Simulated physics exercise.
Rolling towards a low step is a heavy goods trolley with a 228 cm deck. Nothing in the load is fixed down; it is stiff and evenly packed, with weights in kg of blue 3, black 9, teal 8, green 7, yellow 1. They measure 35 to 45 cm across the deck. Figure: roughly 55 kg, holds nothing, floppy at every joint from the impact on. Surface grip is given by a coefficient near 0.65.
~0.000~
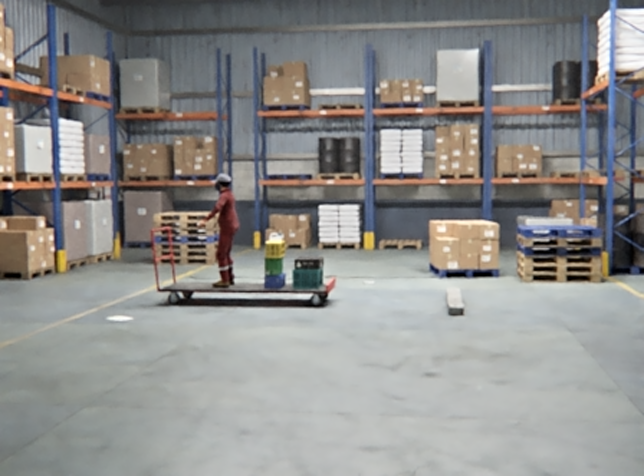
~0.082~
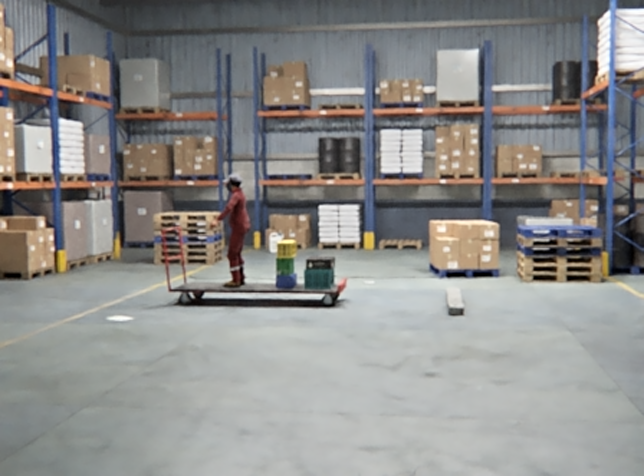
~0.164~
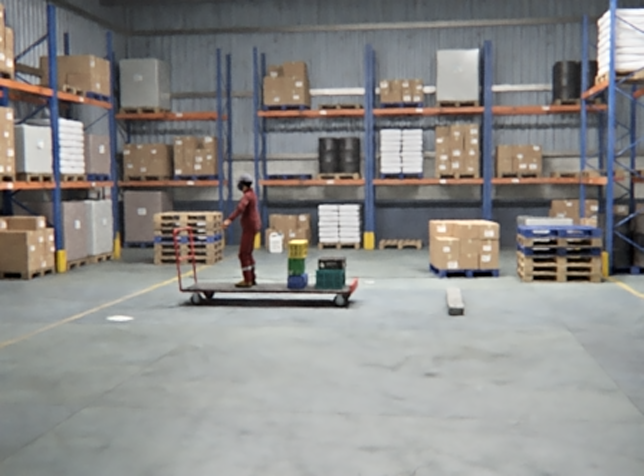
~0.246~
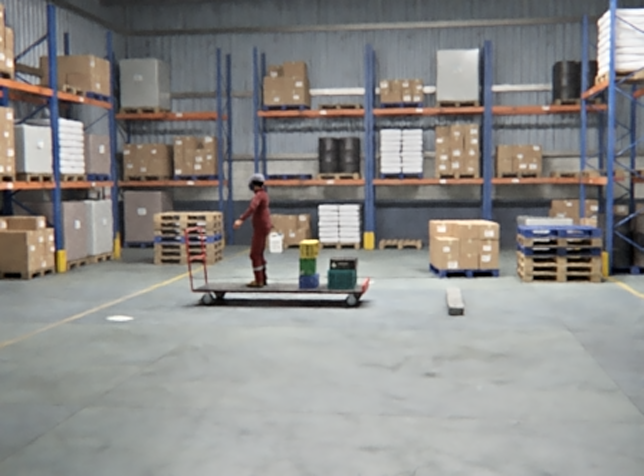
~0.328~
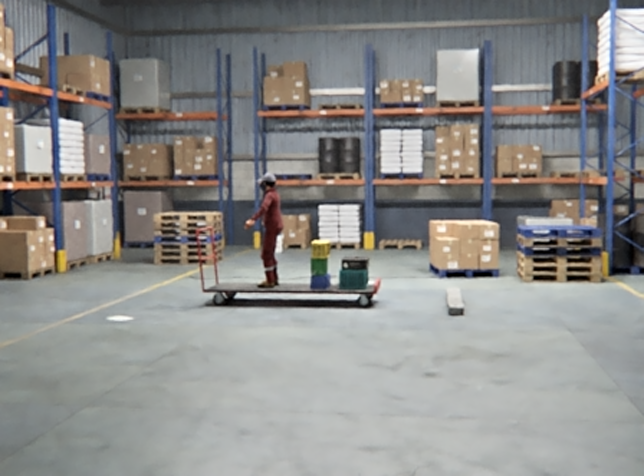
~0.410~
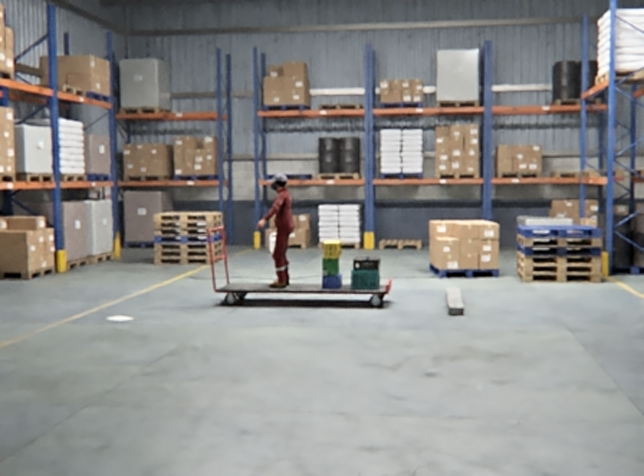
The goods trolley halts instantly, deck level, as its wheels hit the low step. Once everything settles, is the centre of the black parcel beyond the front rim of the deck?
Yes, it ends up over the edge.
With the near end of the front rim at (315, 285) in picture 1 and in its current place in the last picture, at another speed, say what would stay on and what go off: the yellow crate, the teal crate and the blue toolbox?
That way, yellow goes off, teal remains on, blue remains on.
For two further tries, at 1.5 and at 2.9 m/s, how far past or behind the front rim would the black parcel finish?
Near 10 cm behind in one run and near 100 cm past in the other, in that order.
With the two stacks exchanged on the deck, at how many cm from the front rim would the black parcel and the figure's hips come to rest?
Swapped: Black 30 cm behind; hips 80 cm behind.
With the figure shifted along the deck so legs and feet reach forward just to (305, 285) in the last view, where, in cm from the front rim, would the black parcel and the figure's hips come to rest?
Black 40 past, hips 60 behind.
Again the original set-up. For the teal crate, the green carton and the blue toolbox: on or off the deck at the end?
By the last picture you'd see teal retained, green retained and blue retained.
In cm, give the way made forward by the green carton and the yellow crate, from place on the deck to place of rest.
Roughly green 30 cm, yellow 115 cm.
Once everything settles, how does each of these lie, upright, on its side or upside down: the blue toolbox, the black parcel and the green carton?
Finally the blue one is resting on a side, the black one is flipped over, and the green one is the right way up.
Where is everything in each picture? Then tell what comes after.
The first picture shows black parcel (309, 263), teal crate (308, 277), rim corner (327, 291); 164 cm still to roll.
The second picture shows black parcel (321, 263), teal crate (319, 278), rim corner (339, 291); 149 cm still to roll.
The third picture shows black parcel (332, 263), teal crate (331, 278), rim corner (351, 291); 133 cm still to roll.
The fourth picture shows black parcel (344, 263), teal crate (342, 278), rim corner (363, 291); 117 cm still to roll.
The fifth picture shows black parcel (355, 263), teal crate (354, 278), rim corner (375, 292); 101 cm still to roll.
The sixth picture shows black parcel (367, 263), teal crate (366, 278), rim corner (387, 292); 86 cm still to roll. Speed about 1.9 m/s.
The wheels strike at 0.85 s.
After 1.10 s the black parcel is 1 cm behind the rim, tilted 5°, near (453, 264) in the last picture's view.
After 1.40 s the black parcel is 19 cm past the rim, tilted 85°, near (468, 283) in the last picture's view.
After 1.85 s the black parcel is 43 cm past the rim, tilted 180°, near (487, 300) in the last picture's view.
At rest, 3.7 s, past the rim, black parcel and yellow crate; behind it, blue toolbox, teal crate, green carton and the figure's hips.
